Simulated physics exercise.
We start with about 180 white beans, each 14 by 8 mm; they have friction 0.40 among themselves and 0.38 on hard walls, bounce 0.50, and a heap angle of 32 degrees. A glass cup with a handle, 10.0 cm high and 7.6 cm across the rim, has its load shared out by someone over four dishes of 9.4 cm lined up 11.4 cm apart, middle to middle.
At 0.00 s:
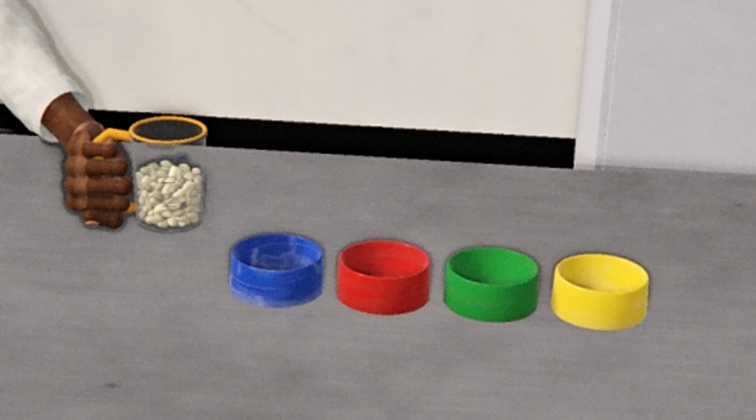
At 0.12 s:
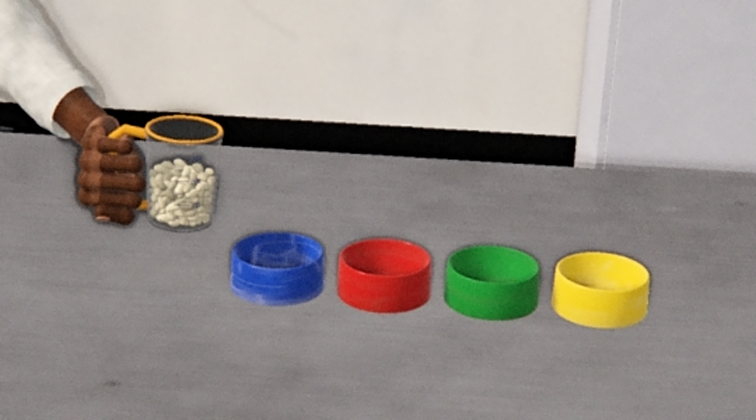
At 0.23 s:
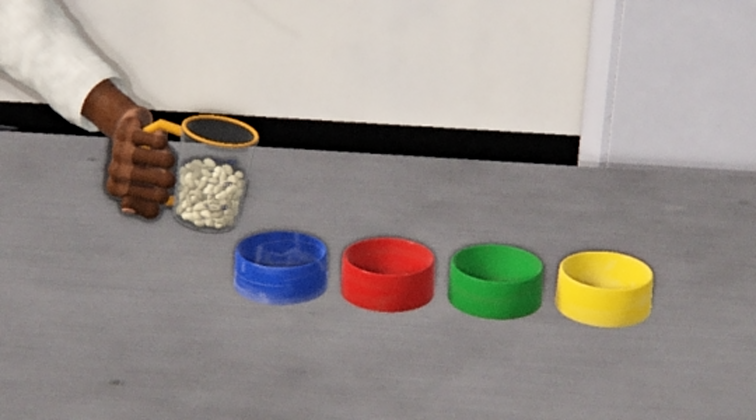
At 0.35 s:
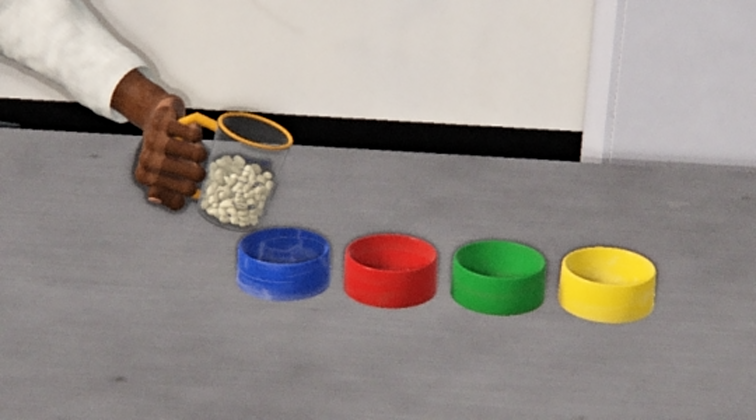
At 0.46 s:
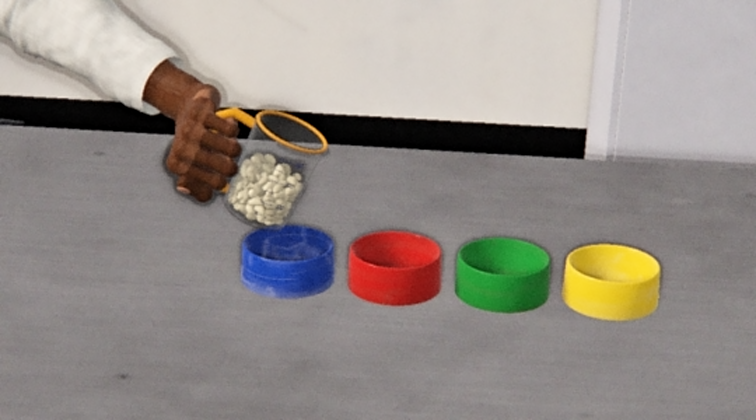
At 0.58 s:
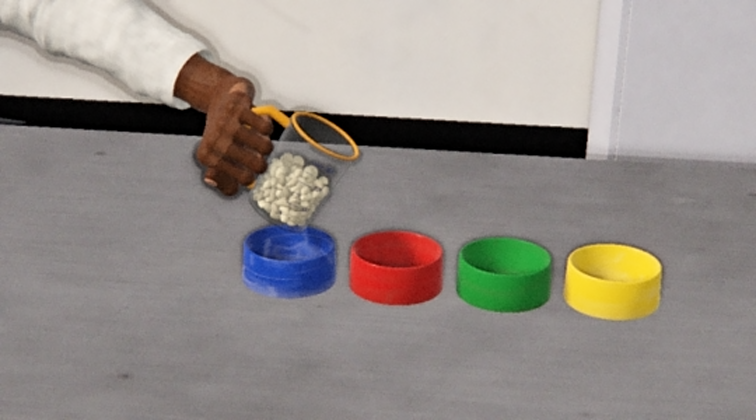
A dark-skinned hand in a white sleeve holds a clear, orange-rimmed cup of white beans by its handle at the left of a grey tabletop, seen from slightly above. Four round dishes, blue, red, green and yellow from left to right, stand in a row before a pale wall. The hand moves the cup rightward to above the blue dish, tilting it steadily to the right, while the view shifts very slightly.
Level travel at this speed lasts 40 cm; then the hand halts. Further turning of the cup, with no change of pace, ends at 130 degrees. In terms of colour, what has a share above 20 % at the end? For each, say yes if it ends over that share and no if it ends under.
Red: It should take in a fifth at the most; blue: It should take in a fifth at the most; green: It should take in a fifth at the most; yellow: It should take in more than a fifth; counter: It should take in a fifth at the most.
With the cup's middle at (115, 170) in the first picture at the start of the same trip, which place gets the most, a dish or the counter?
Counter.
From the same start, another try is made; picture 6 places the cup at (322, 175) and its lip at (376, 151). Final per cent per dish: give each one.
It'd finish with red at 0, blue at 0, green at 0 and yellow at 100.
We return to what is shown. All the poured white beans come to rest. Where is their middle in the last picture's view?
I'd put it at about (615, 281).
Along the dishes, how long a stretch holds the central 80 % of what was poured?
5 centimetres.
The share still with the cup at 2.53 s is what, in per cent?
It should be near 0 per cent.
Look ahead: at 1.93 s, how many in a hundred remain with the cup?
Roughly 75 per cent, I'd say.
After 1.39 s, tilt 77 degrees; cup holds 100 %.
Then, at 1.93 s, tilt 108 degrees; cup holds 75 %, yellow 25 %.
After 2.53 s, tilt 130 degrees; cup holds 0 %, yellow 100 %.
In the end, at 2.8 s, red 0 %, blue 0 %, green 0 %, yellow 100 %, counter 0 %.
